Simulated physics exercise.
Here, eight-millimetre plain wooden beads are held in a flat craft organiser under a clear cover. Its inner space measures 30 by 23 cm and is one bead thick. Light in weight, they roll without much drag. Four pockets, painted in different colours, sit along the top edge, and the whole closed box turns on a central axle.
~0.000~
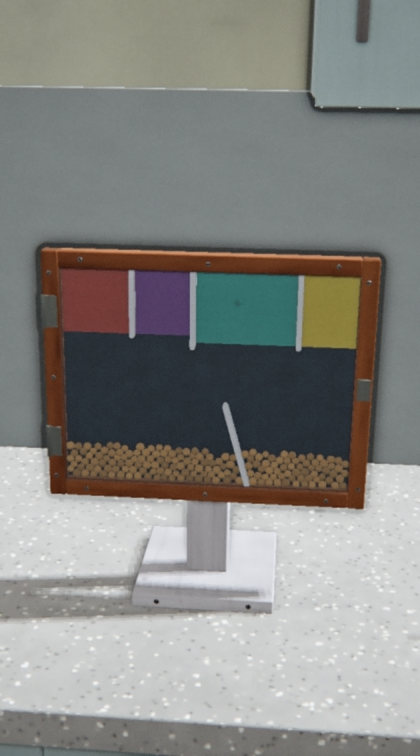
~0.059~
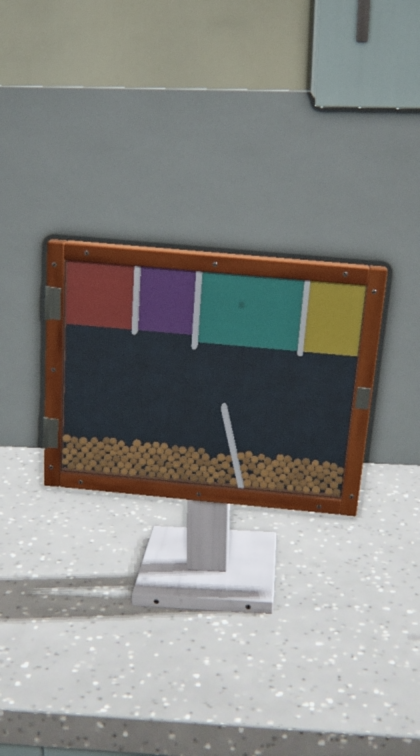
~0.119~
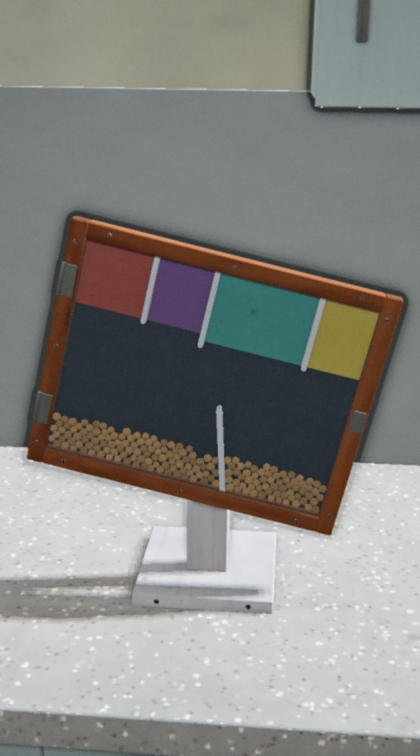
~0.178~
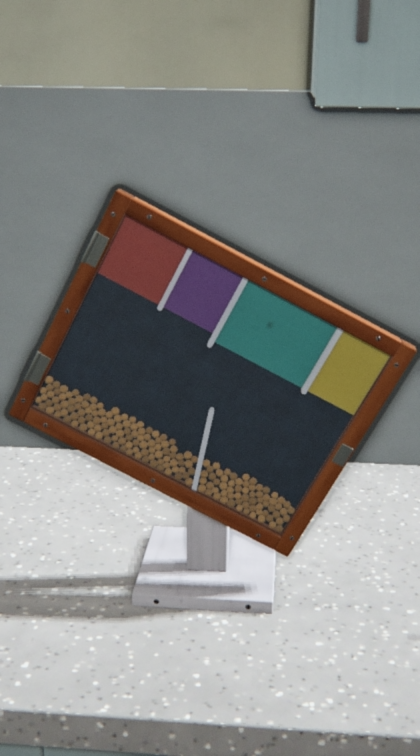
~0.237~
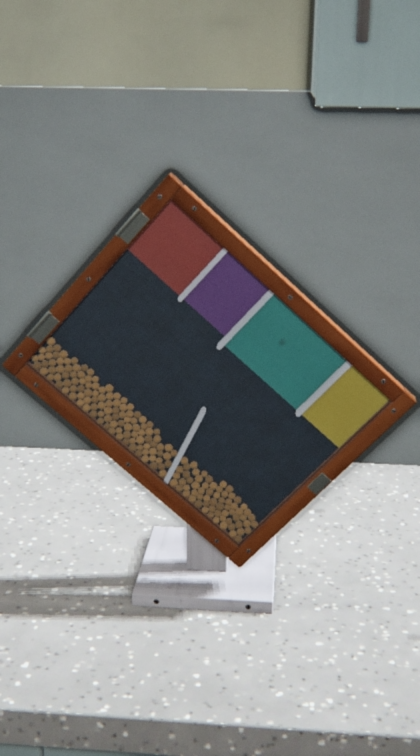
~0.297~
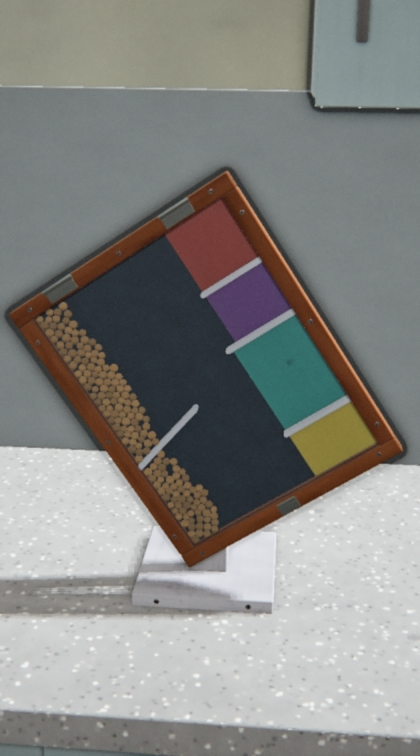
On a speckled counter, a framed box of small wooden beads turns steeply clockwise.
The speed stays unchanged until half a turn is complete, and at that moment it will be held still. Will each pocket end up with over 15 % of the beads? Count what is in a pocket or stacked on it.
Yellow: Yes; red: No; turquoise: Yes; purple: Yes.
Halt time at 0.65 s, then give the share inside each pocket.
Yellow pocket: 5; red pocket: 0; turquoise pocket: 20; purple pocket: 0.
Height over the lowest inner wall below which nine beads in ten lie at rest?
About 6 cm up.
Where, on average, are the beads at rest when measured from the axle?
Offset: About 4 cm left, about 8 cm below.
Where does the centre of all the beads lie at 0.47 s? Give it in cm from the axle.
Roughly 8 cm to the left of the axle and 2 cm under it.
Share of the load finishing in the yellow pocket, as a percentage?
About 35 in a hundred end up there.
After 0.47 s, it has turned 99°, the beads' middle is 8 cm left of and 2 cm below the axle; inside pockets, nothing yet.
After 0.87 s, it has turned 180°, the beads' middle is 4 cm left of and 8 cm below the axle; inside pockets, yellow 35 %, turquoise 35 %, purple 25 %.
At rest by 1.8 s, yellow 35 %, red 0 %, turquoise 35 %, purple 30 %.
